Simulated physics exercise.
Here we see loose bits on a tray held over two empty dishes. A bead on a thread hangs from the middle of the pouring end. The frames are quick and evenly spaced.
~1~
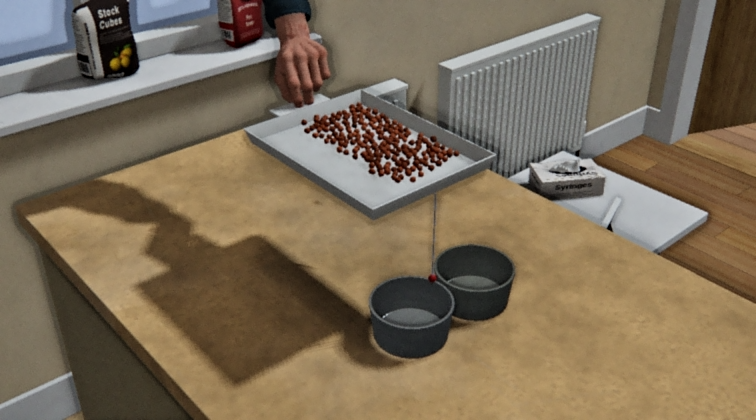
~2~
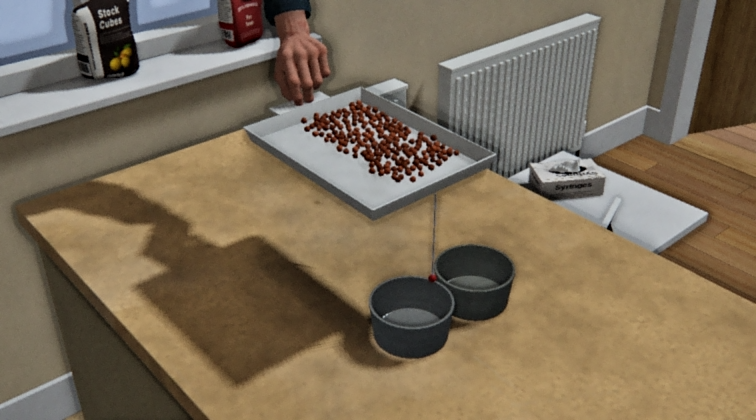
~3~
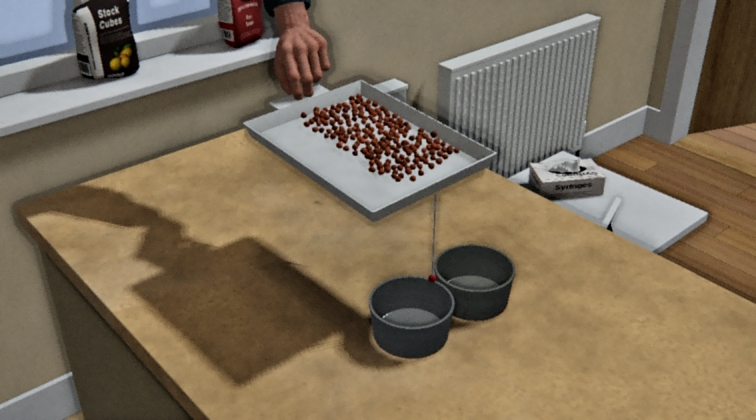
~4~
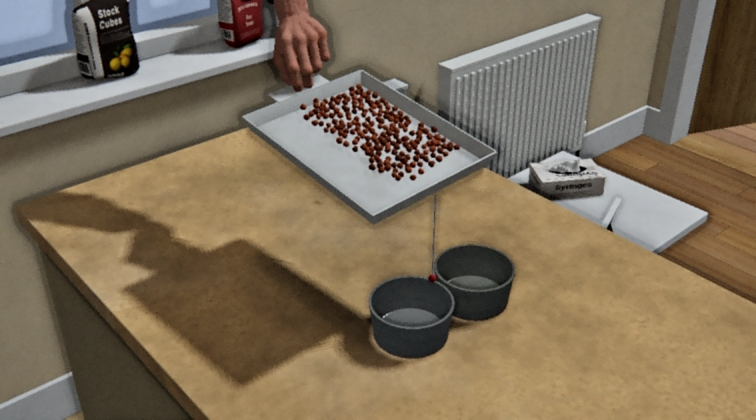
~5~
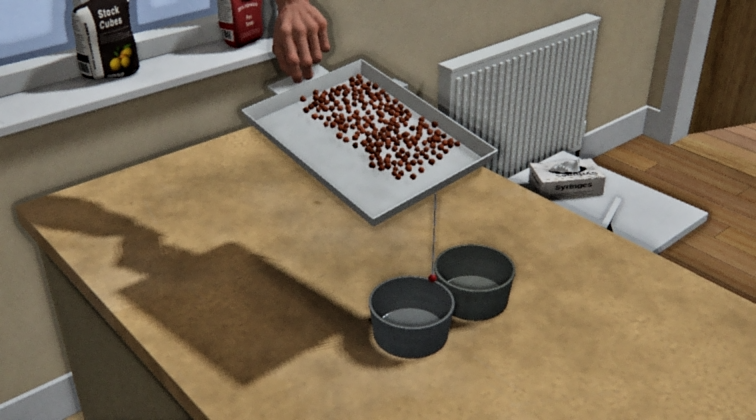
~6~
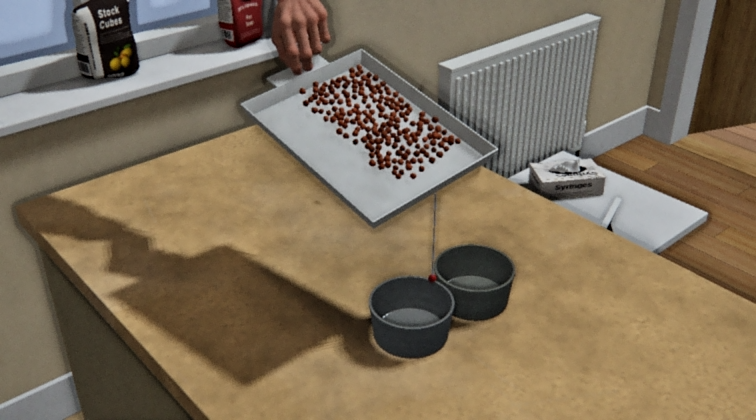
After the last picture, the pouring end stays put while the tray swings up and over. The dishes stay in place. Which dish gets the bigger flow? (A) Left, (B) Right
Answer: A.
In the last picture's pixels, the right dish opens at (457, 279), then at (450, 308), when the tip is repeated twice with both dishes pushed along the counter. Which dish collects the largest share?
Case one: The dish at left. Case two: The dish at left.
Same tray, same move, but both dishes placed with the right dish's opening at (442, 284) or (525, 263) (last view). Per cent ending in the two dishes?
Estimate: 90 % first, 0 % second.
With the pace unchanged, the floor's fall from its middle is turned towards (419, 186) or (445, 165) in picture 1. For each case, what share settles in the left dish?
First heading 10 %, second heading 0 %.
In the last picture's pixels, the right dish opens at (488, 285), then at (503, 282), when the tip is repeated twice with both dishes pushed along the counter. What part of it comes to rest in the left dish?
50 per cent the first time, 20 per cent the second time.
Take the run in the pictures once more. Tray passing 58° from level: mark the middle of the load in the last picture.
The load's middle is around (385, 204).
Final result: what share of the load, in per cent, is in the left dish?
Result: Around 40 in a hundred.
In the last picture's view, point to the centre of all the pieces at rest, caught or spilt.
About pixel (377, 359).
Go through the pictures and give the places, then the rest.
The first picture shows corners of the pouring end near (374, 205) and (489, 154), level; middle of the load near (372, 141), clay pellets; left dish near (440, 335); right dish near (502, 298); bead on its thread near (432, 278).
The second picture shows corners of the pouring end near (374, 206) and (489, 154), level; middle of the load near (372, 140).
The third picture shows corners of the pouring end near (374, 207) and (489, 153), tipped barely, lowest at the left corner; middle of the load near (372, 136).
The fourth picture shows corners of the pouring end near (374, 210) and (490, 151), tipped a little, lowest at the left corner; middle of the load near (372, 131).
The fifth picture shows corners of the pouring end near (374, 213) and (490, 150), tipped a little, lowest at the left corner; middle of the load near (372, 125).
The sixth picture shows corners of the pouring end near (374, 216) and (491, 148), tipped a little, lowest at the left corner; middle of the load near (372, 120); left dish near (440, 335); right dish near (502, 298).
Shortly afterwards, tray tipped steeply; the bulk on the tray; only a few outside both; a little in the air.
Next, tray tipped right over; near a third on the tray; a little in the left dish; near a quarter outside both; near a quarter in the air.
Some moments later, tray tipped past a quarter turn; near a third in the left dish; near two thirds outside both.
In the end, tray tipped past a quarter turn; near a third in the left dish; none at all in the right dish; near two thirds outside both.
